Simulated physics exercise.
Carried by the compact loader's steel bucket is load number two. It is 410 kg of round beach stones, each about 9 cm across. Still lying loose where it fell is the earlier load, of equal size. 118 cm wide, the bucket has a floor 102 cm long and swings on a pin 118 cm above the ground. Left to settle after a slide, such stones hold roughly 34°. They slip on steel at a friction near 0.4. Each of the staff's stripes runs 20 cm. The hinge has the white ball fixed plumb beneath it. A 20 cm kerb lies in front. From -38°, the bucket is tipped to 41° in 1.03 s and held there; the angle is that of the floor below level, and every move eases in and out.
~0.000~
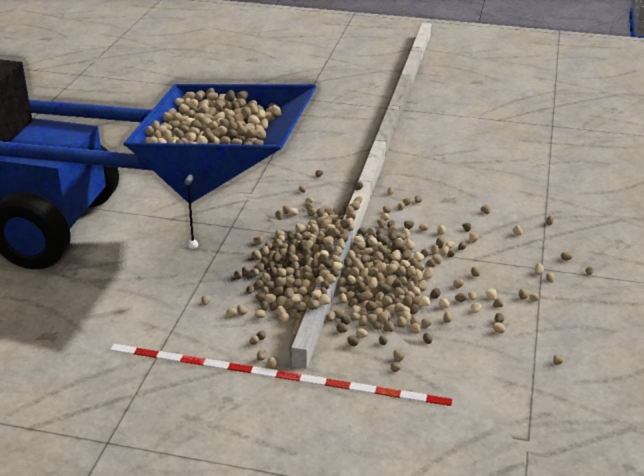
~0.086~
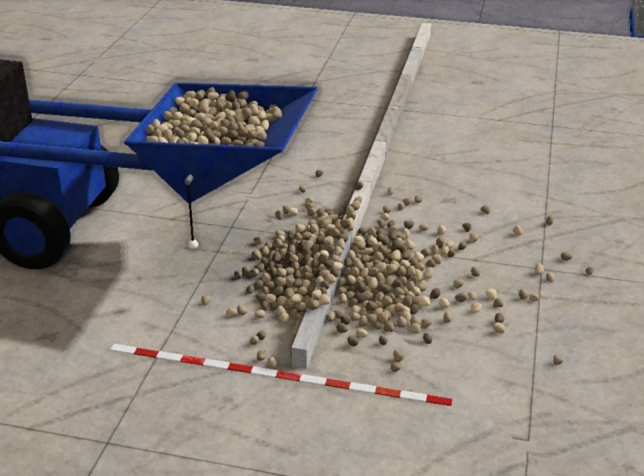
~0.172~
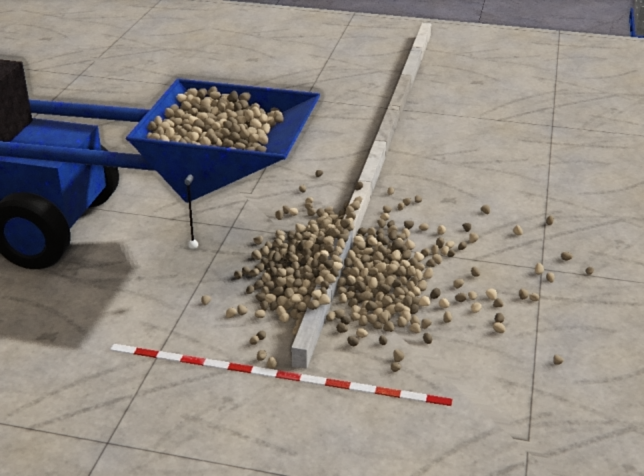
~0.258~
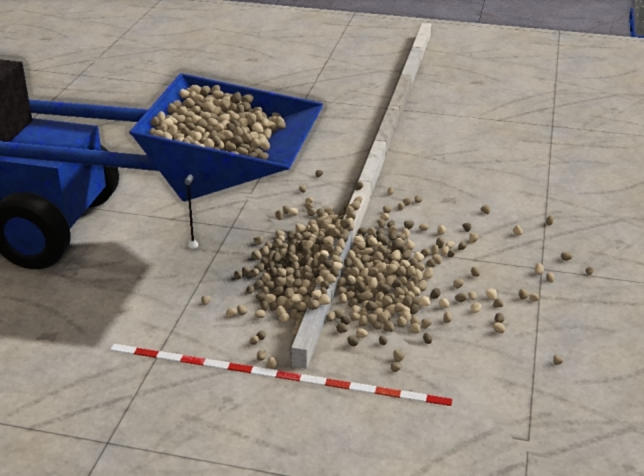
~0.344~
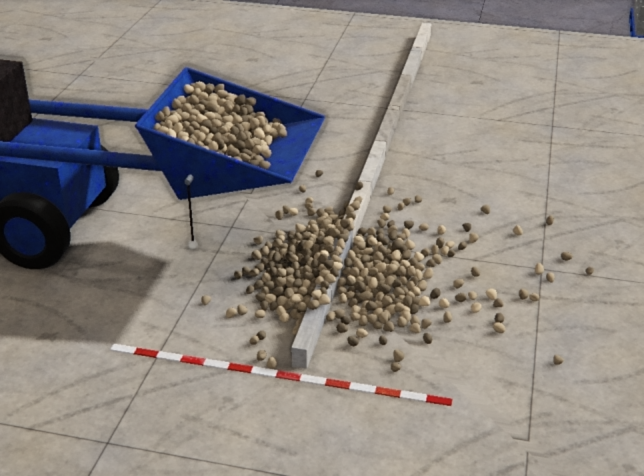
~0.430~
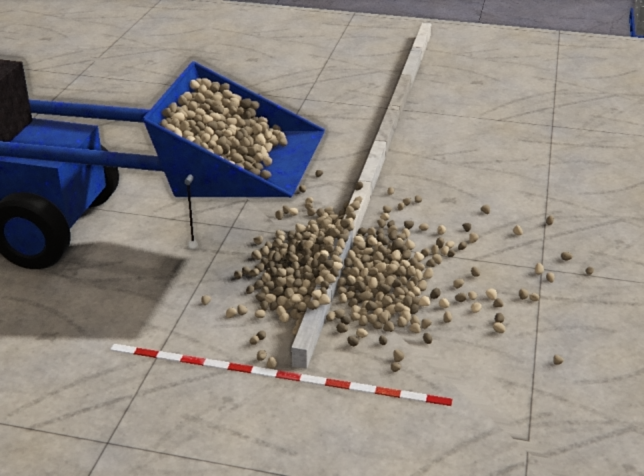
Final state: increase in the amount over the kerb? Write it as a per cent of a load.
About 22 %.
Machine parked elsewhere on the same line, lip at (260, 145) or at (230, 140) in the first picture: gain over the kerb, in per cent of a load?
First place about 5 %, second about 0 %.
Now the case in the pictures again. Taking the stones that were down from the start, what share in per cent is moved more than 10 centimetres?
I'd put it at about 15 per cent.
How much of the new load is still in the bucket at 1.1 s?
It still holds about 65 per cent.
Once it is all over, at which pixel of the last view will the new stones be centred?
(302, 256).
After 0.8 s the floor is at 28°; in per cent of one load, 100 in the bucket, 54 on this side of the kerb, 46 over the kerb; the foremost stones are at (551, 279).
After 1.1 s the floor is at 41°; in per cent of one load, 65 in the bucket, 89 on this side of the kerb, 46 over the kerb; the foremost stones are at (551, 279).
After 1.5 s the floor is at 41°; in per cent of one load, 11 in the bucket, 135 on this side of the kerb, 55 over the kerb; the foremost stones are at (551, 279).
After 4.3 s the floor is at 41°; in per cent of one load, 0 in the bucket, 132 on this side of the kerb, 68 over the kerb; the foremost stones are at (551, 279). Net gain over the kerb, 22.
